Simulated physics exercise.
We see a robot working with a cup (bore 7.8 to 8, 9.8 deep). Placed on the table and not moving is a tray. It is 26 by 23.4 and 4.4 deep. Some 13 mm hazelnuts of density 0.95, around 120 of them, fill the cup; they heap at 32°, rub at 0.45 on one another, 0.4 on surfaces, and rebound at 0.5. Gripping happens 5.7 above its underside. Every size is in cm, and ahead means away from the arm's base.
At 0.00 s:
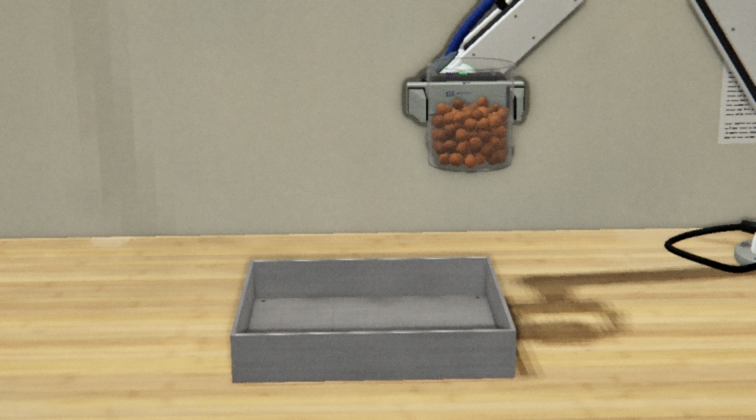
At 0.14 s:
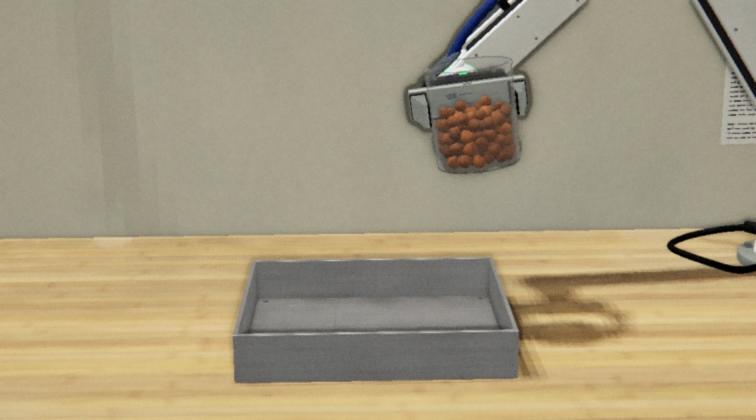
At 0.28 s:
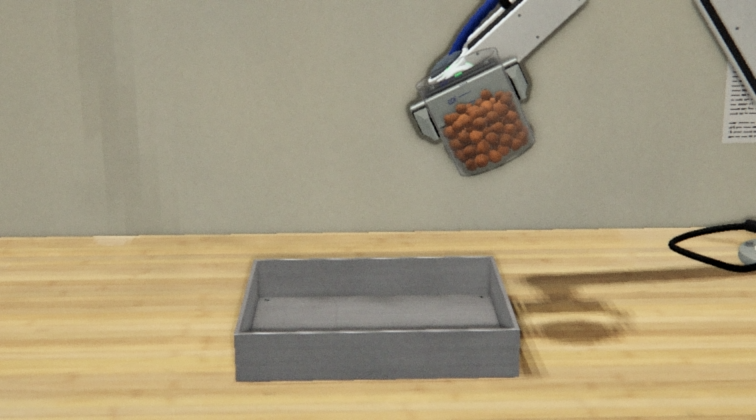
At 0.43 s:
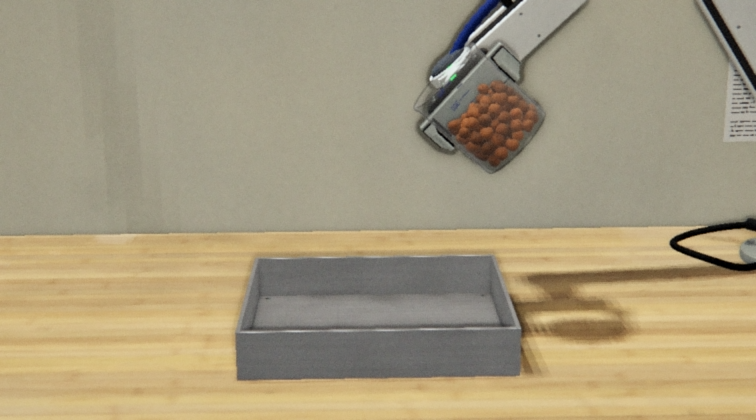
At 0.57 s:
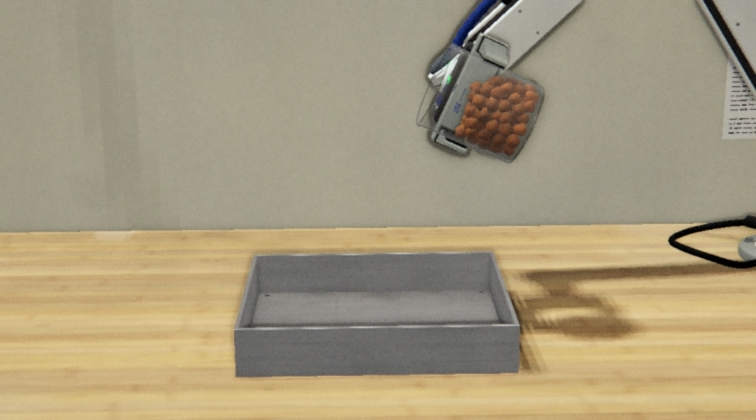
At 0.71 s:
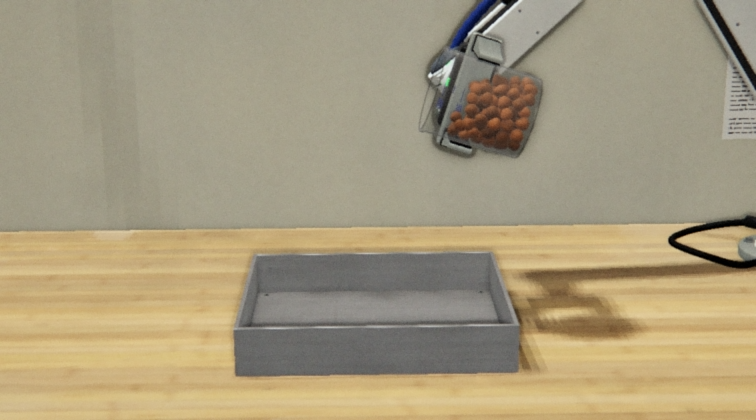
A robot arm steadily tilts a clear cup of reddish-brown balls above a gray tray.
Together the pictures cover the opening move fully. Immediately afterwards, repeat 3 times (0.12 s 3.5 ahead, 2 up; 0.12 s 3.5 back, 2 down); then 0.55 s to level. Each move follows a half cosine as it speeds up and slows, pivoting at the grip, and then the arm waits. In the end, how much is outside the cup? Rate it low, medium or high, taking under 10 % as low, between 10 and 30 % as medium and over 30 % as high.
Rating: High.
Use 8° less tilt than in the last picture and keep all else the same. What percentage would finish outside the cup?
Then something close to 35 in a hundred.
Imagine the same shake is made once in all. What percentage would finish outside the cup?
About 20 per cent in that case.
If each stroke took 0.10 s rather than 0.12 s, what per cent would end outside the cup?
In that case it would be near 65 percent.
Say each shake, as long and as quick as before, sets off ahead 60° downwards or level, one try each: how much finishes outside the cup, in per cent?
You'd get some 0 per cent with the first setting and some 40 per cent with the second.
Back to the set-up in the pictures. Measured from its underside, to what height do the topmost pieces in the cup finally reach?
I'd put it at close to 4.0 centimetres.
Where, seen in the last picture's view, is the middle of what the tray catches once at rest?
Around (336, 317) in the last view.
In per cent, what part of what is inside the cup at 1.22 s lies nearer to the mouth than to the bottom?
Around 50 percent.
By 1.22 s, tilted 72° forward, highest piece 24 above the table; 68 in the cup, 23 in the tray, 25 in flight or on a rim.
By 1.73 s, tilted 32° forward, highest piece 25 above the table; 67 in the tray, 49 in the cup.
By 2.18 s, level, highest piece 23 above the table; 67 in the tray, 49 in the cup.
By 3.23 s, level, highest piece 22 above the table; 67 in the tray, 49 in the cup.
Final count, 67 in the tray, 49 in the cup. That is 58 % outside the cup.
